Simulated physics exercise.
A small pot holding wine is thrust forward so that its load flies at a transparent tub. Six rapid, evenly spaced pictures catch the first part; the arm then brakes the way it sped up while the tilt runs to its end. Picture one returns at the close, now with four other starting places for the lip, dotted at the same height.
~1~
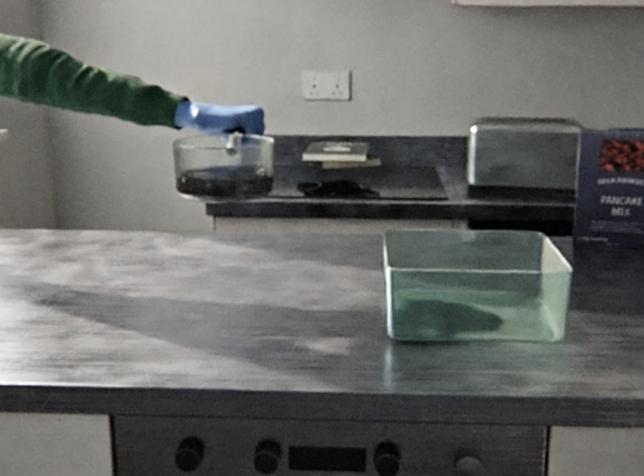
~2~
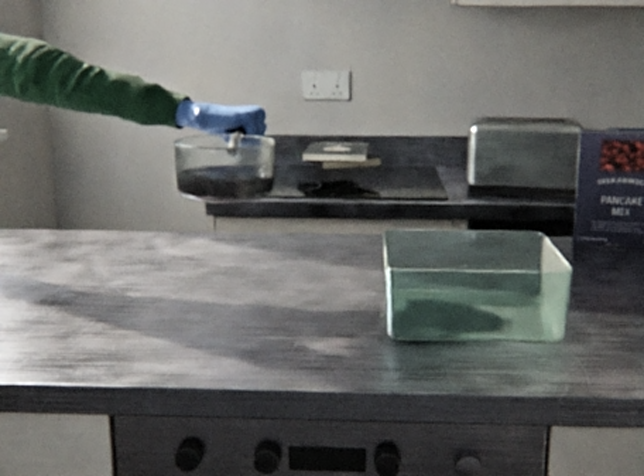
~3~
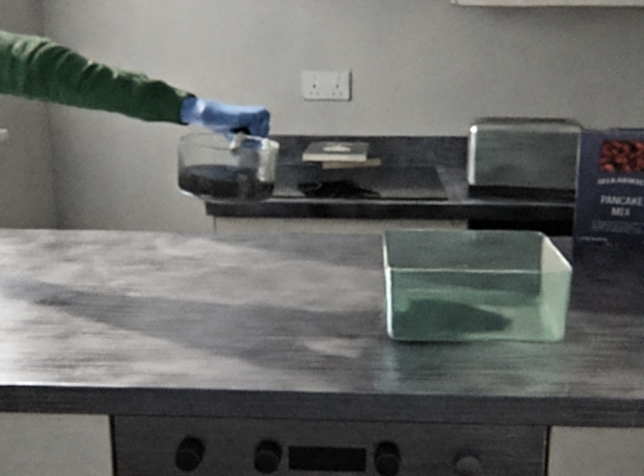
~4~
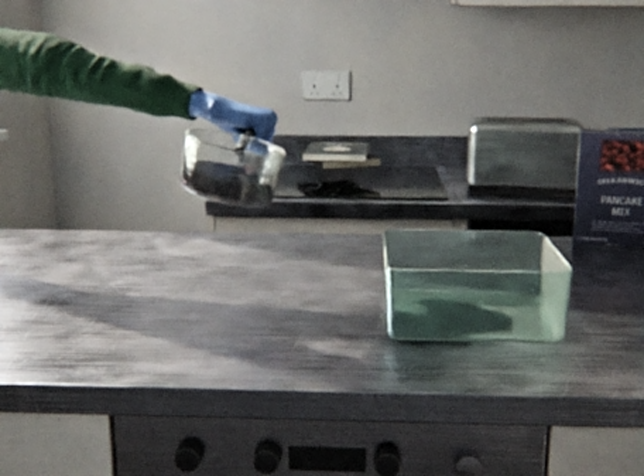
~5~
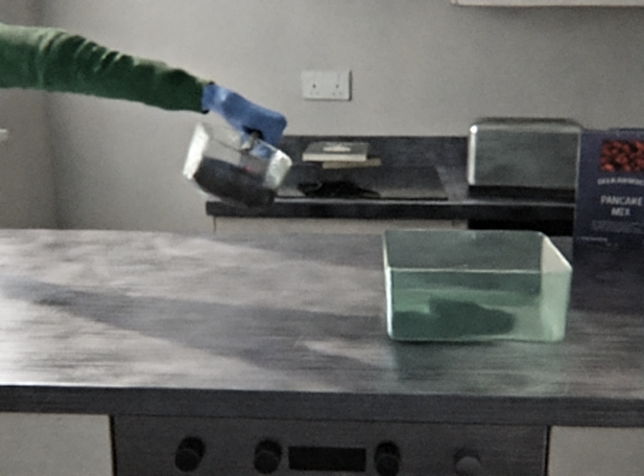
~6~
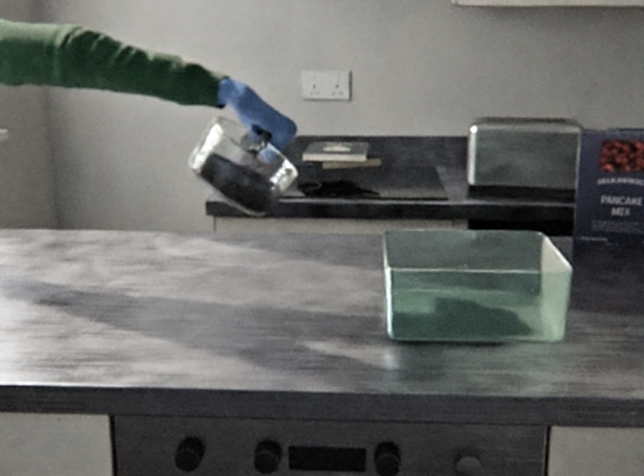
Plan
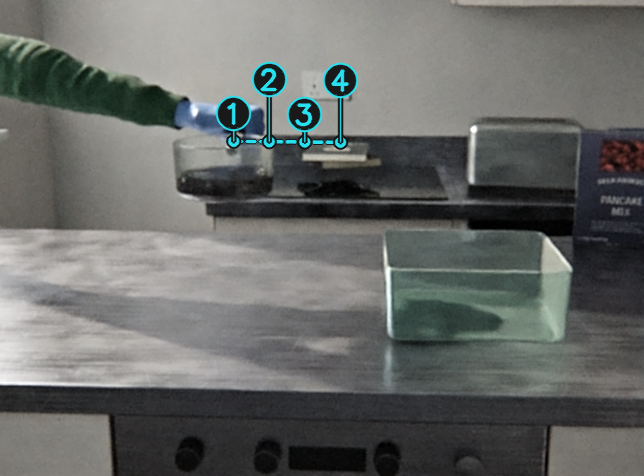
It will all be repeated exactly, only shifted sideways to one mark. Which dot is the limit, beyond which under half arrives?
It is 3.
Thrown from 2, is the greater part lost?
Yes, that goes wrong.
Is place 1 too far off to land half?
Yes, it does.
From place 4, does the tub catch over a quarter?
Yes.
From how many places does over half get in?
Two of them.
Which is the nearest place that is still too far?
The answer is 2.
In cyan, 1 at (233, 141); 2 at (269, 141); 3 at (304, 142); 4 at (340, 142).
For place 1, about 0 % lands in the tub, 96 % falls short and 4 % goes beside or beyond.
For place 2, about 10 % lands in the tub, 88 % falls short and 3 % goes beside or beyond.
For place 3, about 78 % lands in the tub, 12 % falls short and 11 % goes beside or beyond.
For place 4, about 83 % lands in the tub, 1 % falls short and 16 % goes beside or beyond.
